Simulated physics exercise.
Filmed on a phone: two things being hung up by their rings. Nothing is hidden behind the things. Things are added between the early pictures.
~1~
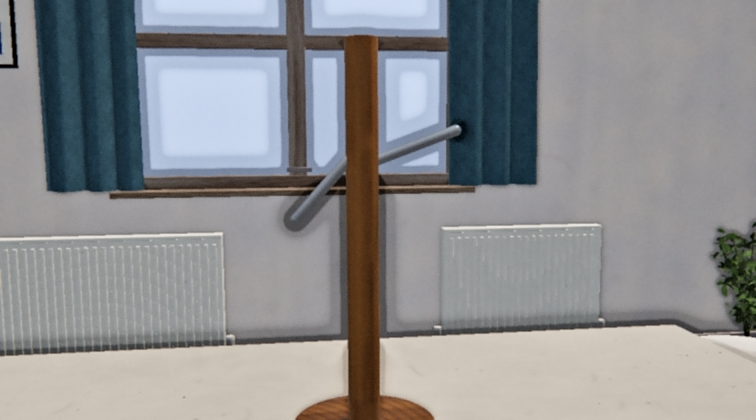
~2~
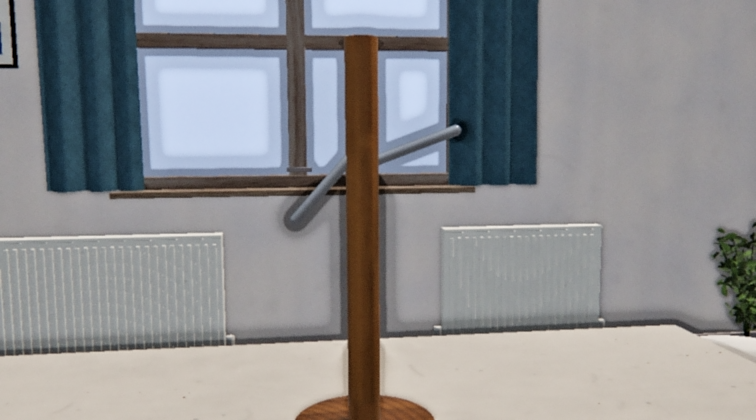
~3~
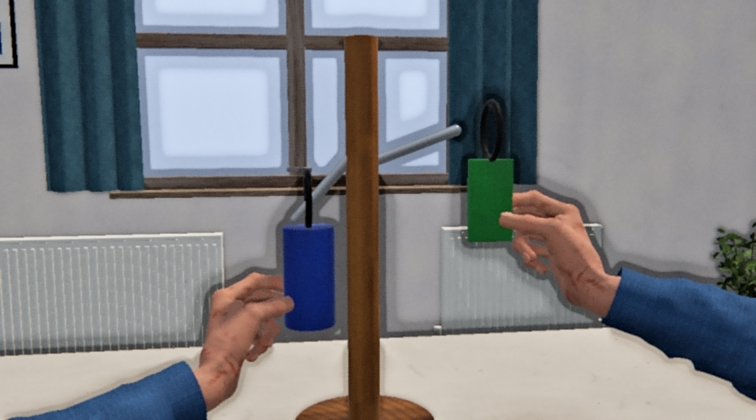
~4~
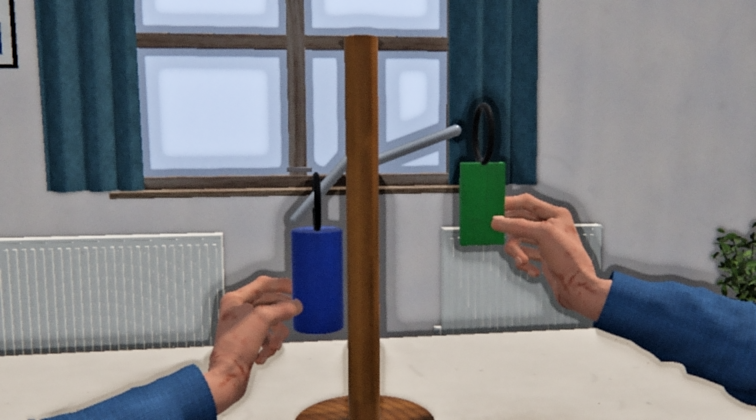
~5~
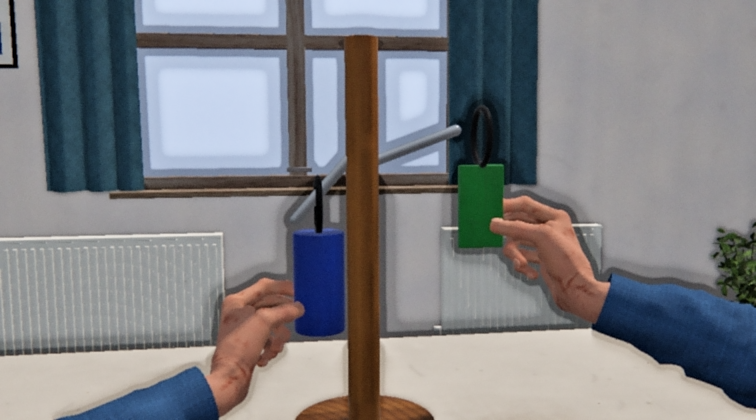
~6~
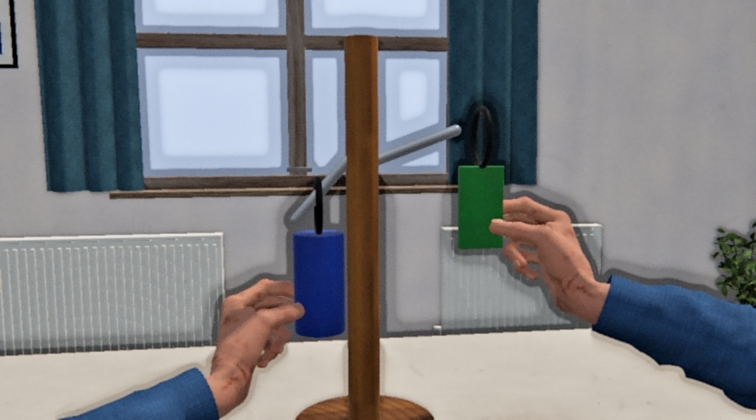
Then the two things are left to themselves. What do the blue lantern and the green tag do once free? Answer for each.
In the end the blue lantern slips down; the green tag slips down.
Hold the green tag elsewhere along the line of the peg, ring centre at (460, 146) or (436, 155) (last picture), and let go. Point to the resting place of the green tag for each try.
Near (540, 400) and (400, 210).
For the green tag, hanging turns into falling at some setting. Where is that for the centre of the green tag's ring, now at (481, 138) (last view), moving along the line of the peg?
The turning point is around (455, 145).
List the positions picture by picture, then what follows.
The first frame shows peg stand (376, 242).
The second frame shows peg stand (376, 242).
The third frame shows still on the way; blue lantern (309, 247); peg stand (376, 242).
The fourth frame shows still on the way; green tag (482, 174); peg stand (376, 242).
The fifth frame shows still on the way; blue lantern (319, 252); peg stand (376, 242).
The sixth frame shows in place, still held; blue lantern (319, 253); green tag (481, 177); peg stand (376, 242).
Then, 0.20 s later than the last frame, blue lantern dropping near (283, 349); green tag dropping near (480, 289).
When it is over, the blue lantern drops to the table; the green tag drops to the table, near (479, 361).
